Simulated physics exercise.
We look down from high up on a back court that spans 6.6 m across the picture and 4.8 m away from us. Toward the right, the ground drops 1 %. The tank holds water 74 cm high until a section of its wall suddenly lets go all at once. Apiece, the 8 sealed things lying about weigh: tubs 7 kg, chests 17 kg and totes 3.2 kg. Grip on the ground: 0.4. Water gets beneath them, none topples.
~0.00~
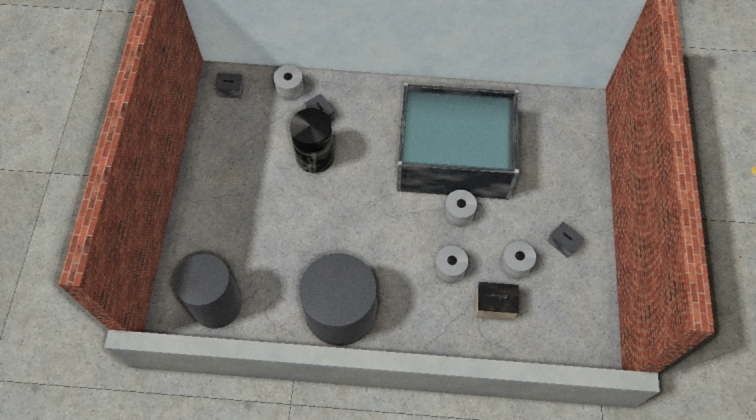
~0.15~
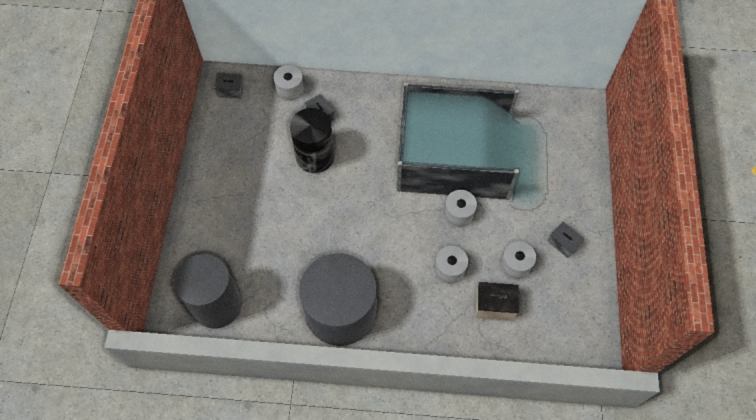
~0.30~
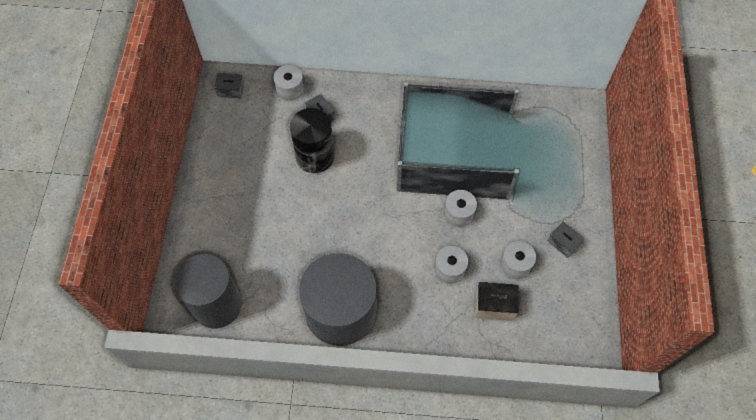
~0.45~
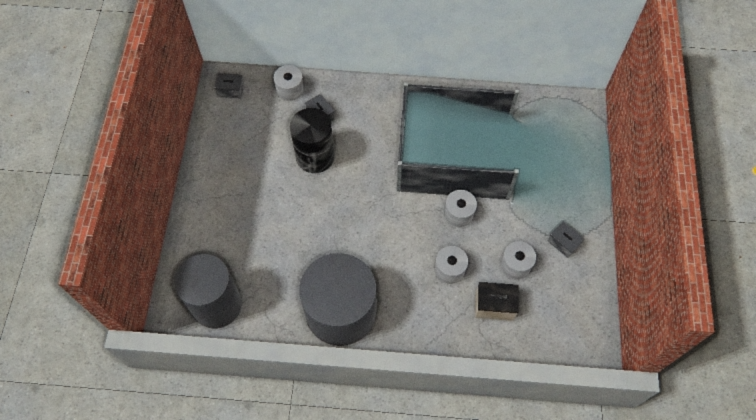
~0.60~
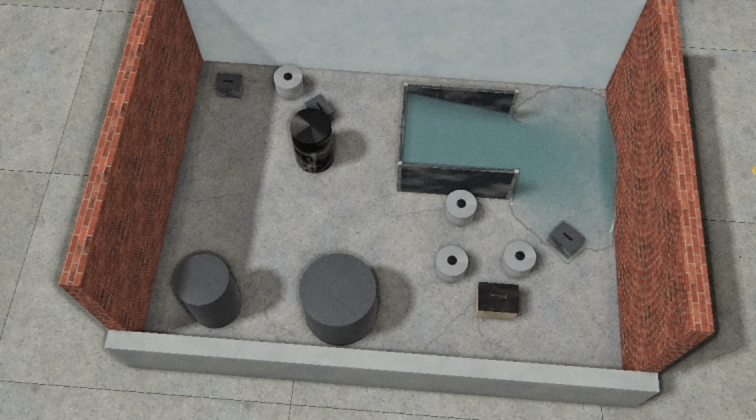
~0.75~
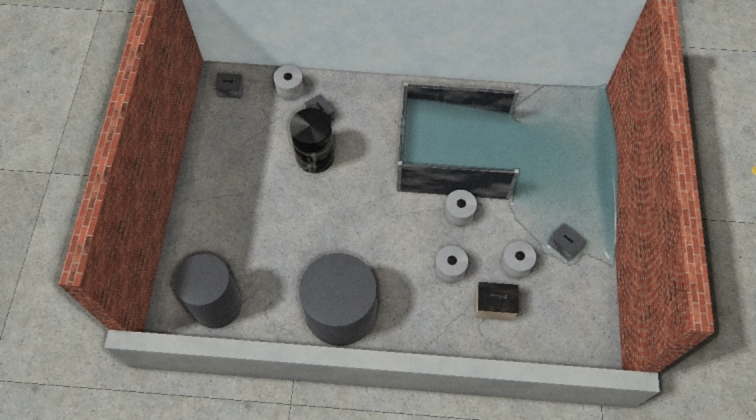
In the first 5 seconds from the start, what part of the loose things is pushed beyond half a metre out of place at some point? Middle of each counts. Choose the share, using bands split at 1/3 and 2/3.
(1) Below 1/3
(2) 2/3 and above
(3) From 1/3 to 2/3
2/3 and above (2).
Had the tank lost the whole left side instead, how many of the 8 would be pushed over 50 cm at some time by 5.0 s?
Then 3 of them would.
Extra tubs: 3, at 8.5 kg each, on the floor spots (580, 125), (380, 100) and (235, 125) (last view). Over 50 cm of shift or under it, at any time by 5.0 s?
In turn: More, past it, over.
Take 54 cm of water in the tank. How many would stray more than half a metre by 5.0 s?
Then it comes to 3.
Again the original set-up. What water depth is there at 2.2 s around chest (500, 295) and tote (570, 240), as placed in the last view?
Depths: Near 3 cm, then near 12 cm.
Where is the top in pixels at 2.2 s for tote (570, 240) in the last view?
About pixel (528, 352).
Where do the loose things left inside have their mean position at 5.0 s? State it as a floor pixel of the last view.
Mean position: Approximately (347, 195).
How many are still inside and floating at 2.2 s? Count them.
My tally comes to 1.
After 1.1 s 0 of 8 are over 50 cm from their spots; 0 afloat.
After 2.2 s 1 of 8 are over 50 cm from their spots; 1 afloat.
After 3.5 s 3 of 8 are over 50 cm from their spots; 0 afloat.
After 5.0 s 6 of 8 are over 50 cm from their spots, and 6 have been at some point; 3 afloat.
